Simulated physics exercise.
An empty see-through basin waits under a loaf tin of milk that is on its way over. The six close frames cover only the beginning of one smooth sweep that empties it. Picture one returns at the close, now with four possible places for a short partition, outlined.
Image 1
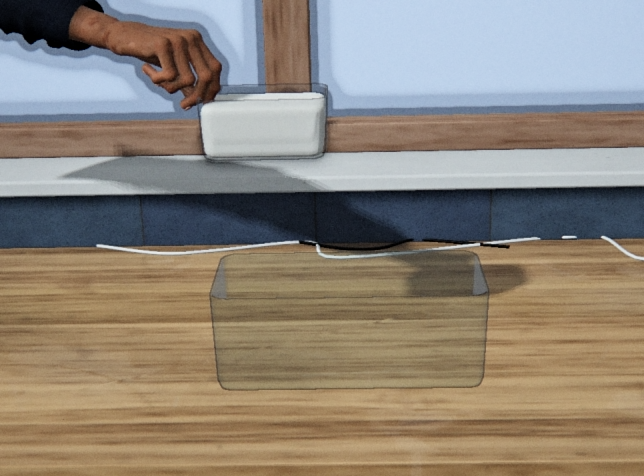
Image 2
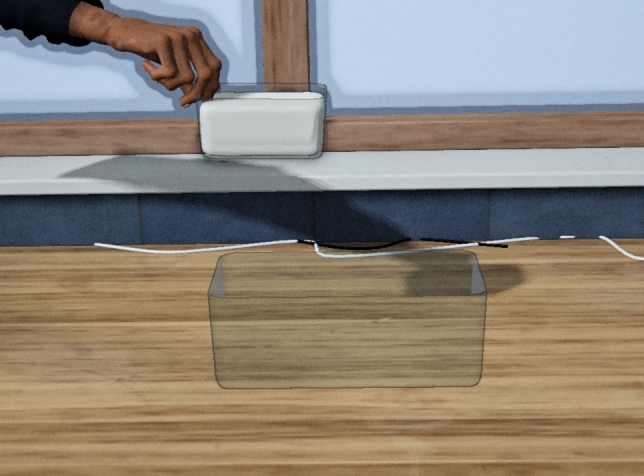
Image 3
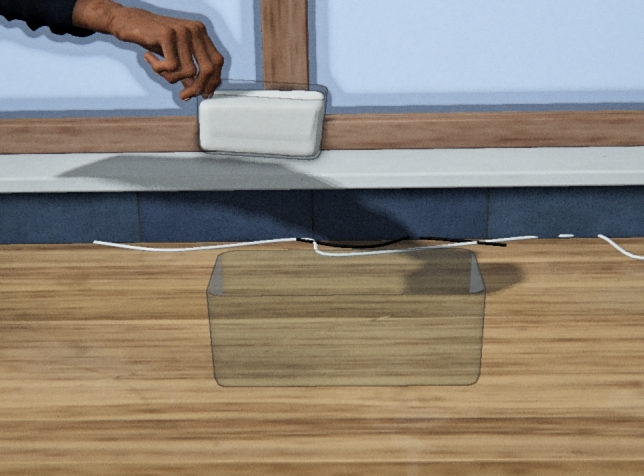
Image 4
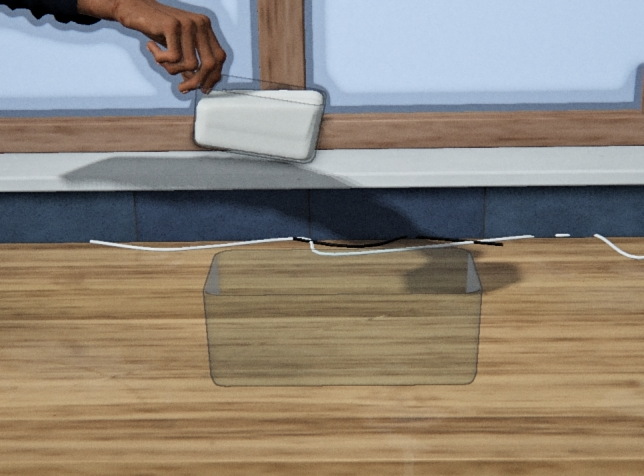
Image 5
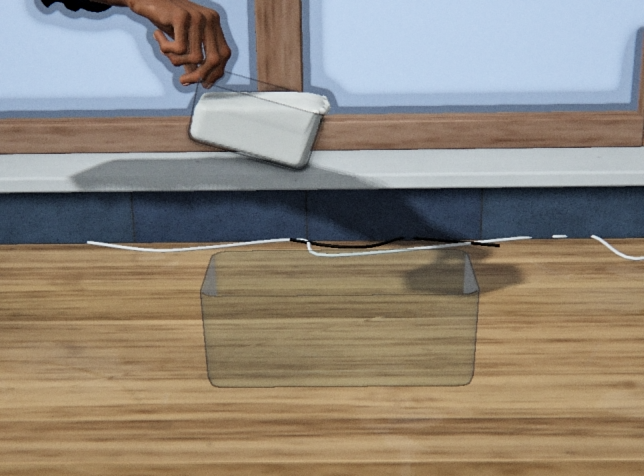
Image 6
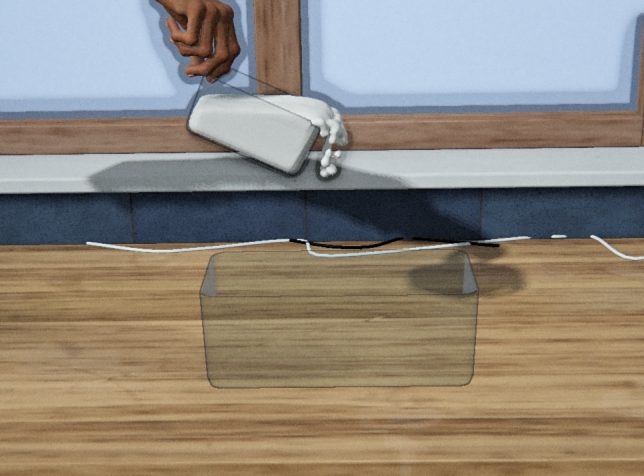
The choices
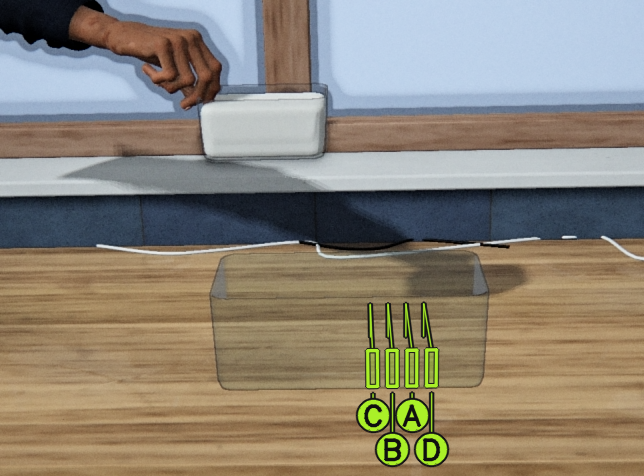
In the video, a hand holds a white-filled, see-through container above an empty clear basin on a wooden surface, keeps it nearly level at first, then tilts it steadily rightward until white liquid starts running over its right edge.
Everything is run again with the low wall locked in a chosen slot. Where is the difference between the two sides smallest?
Best: A.
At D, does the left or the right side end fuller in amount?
The left side.
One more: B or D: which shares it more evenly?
That would be B.
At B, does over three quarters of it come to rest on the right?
No, it does not.
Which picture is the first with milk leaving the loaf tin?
Picture 5.
On the marked copy, A at (412, 393); B at (392, 393); C at (373, 393); D at (431, 393).
Choosing A, about 50 % ends left of the wall and 49 % right of it.
Choosing B, about 32 % ends left of the wall and 67 % right of it.
Choosing C, about 26 % ends left of the wall and 72 % right of it.
Choosing D, about 85 % ends left of the wall and 14 % right of it.
